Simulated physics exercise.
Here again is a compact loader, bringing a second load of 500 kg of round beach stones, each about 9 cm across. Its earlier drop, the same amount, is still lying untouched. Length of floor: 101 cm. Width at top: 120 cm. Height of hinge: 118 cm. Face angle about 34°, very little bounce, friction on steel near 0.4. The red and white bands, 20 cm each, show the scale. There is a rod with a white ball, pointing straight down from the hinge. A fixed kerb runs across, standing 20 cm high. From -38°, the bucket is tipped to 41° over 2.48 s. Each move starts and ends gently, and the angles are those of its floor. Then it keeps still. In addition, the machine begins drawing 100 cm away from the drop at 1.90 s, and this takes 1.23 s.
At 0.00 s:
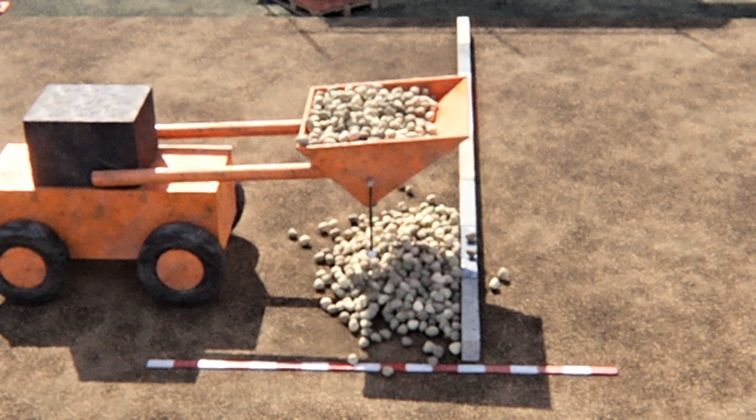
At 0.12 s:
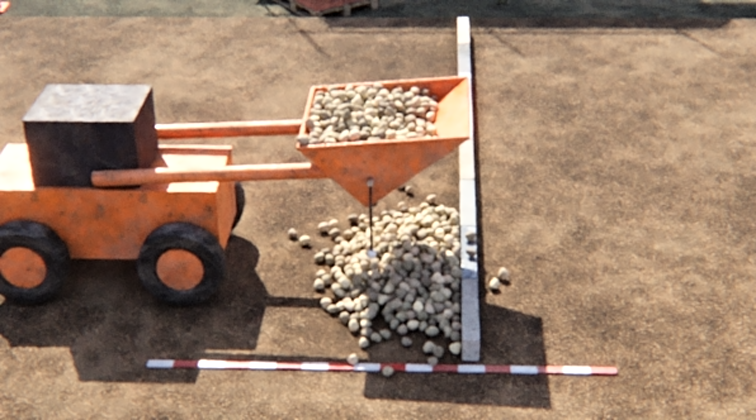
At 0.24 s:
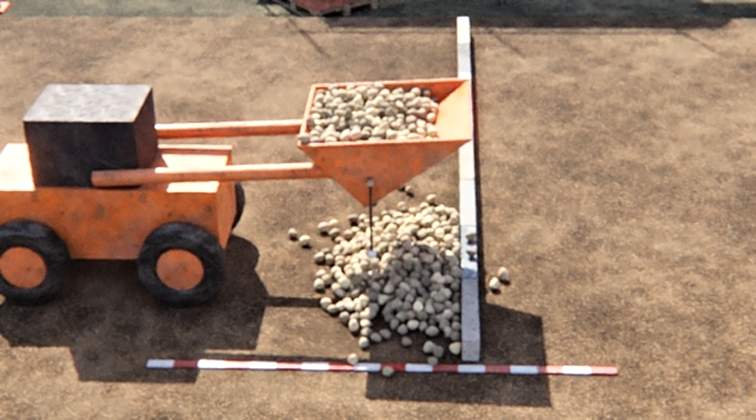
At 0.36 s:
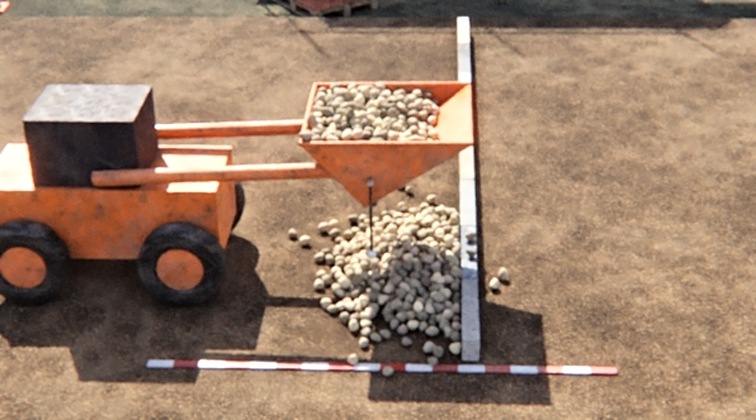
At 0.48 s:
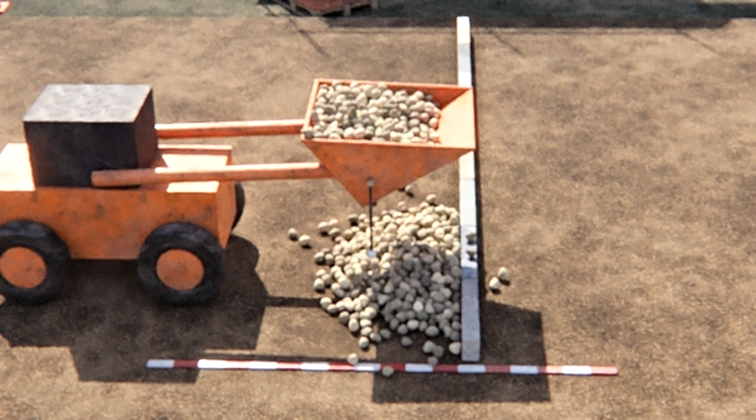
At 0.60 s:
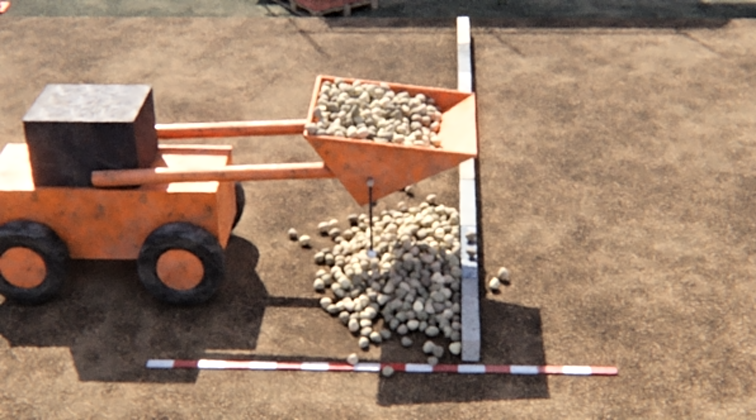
An orange loader slowly tilts its raised bucket of stones forward above a stone pile.
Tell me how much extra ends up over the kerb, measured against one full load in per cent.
The extra comes to about 52 percent of a load.
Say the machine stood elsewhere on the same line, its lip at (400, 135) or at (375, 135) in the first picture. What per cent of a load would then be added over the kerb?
I'd guess close to 5 per cent first and close to 0 per cent second.
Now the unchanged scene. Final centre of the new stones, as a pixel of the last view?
They end up centred around (481, 259).
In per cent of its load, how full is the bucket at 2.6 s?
Roughly 0 per cent remains inside.
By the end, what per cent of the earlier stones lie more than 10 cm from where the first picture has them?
I'd put it at about 0 per cent.
After 1.9 s the floor is at 29°; in per cent of one load, 83 in the bucket, 109 on this side of the kerb, 7 over the kerb; the foremost stones are at (499, 258).
After 2.6 s the floor is at 41°; in per cent of one load, 0 in the bucket, 150 on this side of the kerb, 50 over the kerb; the foremost stones are at (611, 277).
After 3.6 s the floor is at 41°; in per cent of one load, 0 in the bucket, 147 on this side of the kerb, 53 over the kerb; the foremost stones are at (660, 271).
After 6.3 s the floor is at 41°; in per cent of one load, 0 in the bucket, 147 on this side of the kerb, 53 over the kerb; the foremost stones are at (660, 271). Net gain over the kerb, 52.
